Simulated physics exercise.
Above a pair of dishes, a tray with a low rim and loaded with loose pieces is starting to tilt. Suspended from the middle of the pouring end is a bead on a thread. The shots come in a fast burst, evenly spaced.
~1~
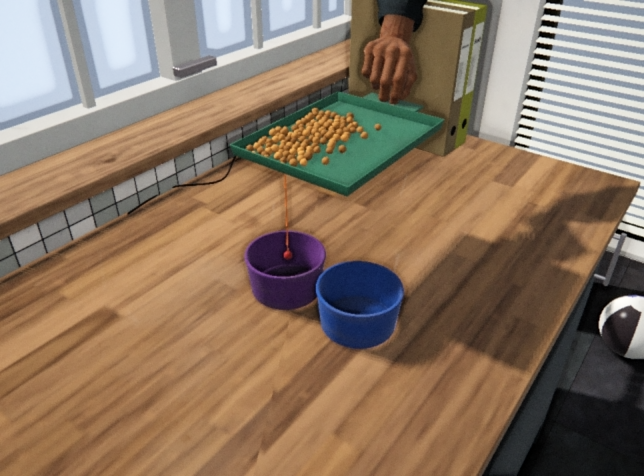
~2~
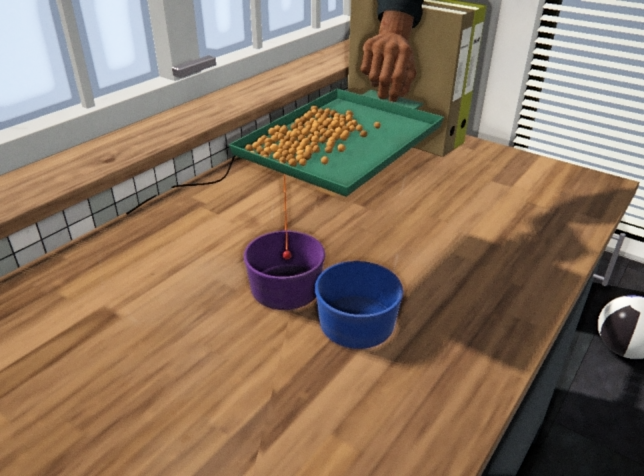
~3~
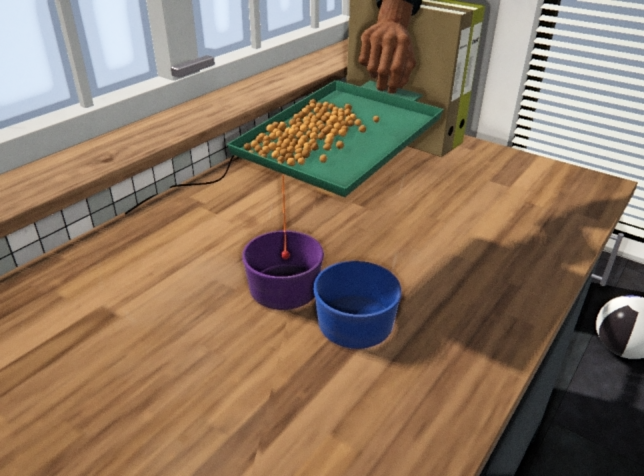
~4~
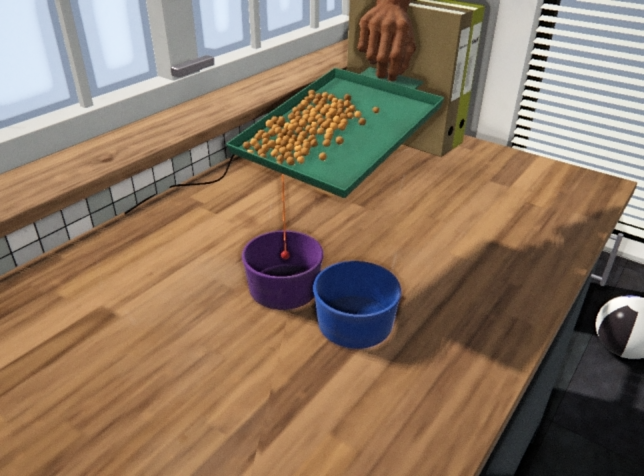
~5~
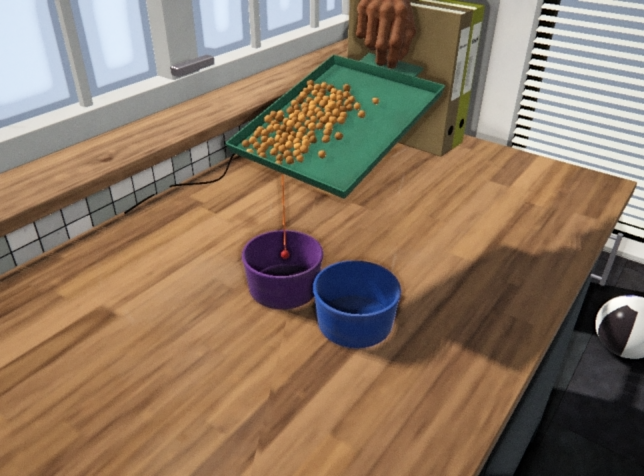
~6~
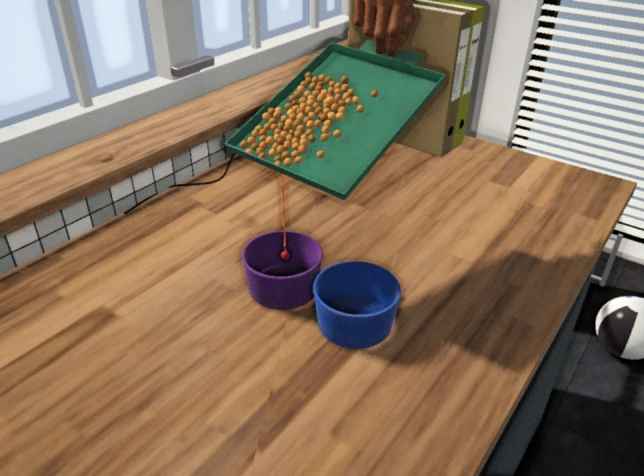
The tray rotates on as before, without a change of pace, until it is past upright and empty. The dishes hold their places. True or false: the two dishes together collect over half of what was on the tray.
False, they collect less than half.
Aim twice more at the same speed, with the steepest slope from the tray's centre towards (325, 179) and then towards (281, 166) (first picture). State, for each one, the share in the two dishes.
The first try would leave around 50 per cent there, the second around 10 per cent.
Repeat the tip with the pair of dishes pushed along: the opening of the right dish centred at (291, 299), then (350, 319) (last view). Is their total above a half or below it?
Result, first setup: The bulk; second setup: The bulk.
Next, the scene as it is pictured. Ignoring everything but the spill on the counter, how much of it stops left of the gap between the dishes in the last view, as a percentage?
Roughly 90 in a hundred.
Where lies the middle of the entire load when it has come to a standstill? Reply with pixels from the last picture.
Centre at rest, last view: Approx. (279, 342).
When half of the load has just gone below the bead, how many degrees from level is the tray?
Roughly 110 degrees of turn.
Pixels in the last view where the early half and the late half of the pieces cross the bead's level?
I'd say around (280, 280) at first, then around (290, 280).
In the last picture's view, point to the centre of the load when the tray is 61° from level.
Check around (289, 147) in the last picture.
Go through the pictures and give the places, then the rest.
The first frame shows corners of the pouring end at (233, 144) and (347, 185), level; middle of the load at (312, 139), roasted chickpeas; left dish at (261, 287); right dish at (335, 324); bead on its thread at (288, 255).
The second frame shows corners of the pouring end at (232, 144) and (347, 185), level; middle of the load at (311, 137).
The third frame shows corners of the pouring end at (230, 144) and (345, 186), tipped barely, lowest at the right corner; middle of the load at (309, 134).
The fourth frame shows corners of the pouring end at (230, 143) and (344, 188), tipped a little, lowest at the right corner; middle of the load at (309, 129).
The fifth frame shows corners of the pouring end at (229, 142) and (344, 189), tipped a little, lowest at the right corner; middle of the load at (302, 119).
The sixth frame shows corners of the pouring end at (228, 143) and (343, 191), tipped clearly, lowest at the right corner; middle of the load at (301, 118); left dish at (258, 287); right dish at (332, 325).
Soon after the last picture, tray tipped steeply; nearly all on the tray; a stray few in the air.
A little later, tray tipped right over; most on the tray; a stray few in the right dish; a stray few outside both; about a quarter in the air.
Later still, tray tipped past a quarter turn; a small part in the right dish; a stray few in the left dish; most outside both.
At rest, tray tipped past a quarter turn; a small part in the right dish; a stray few in the left dish; most outside both.
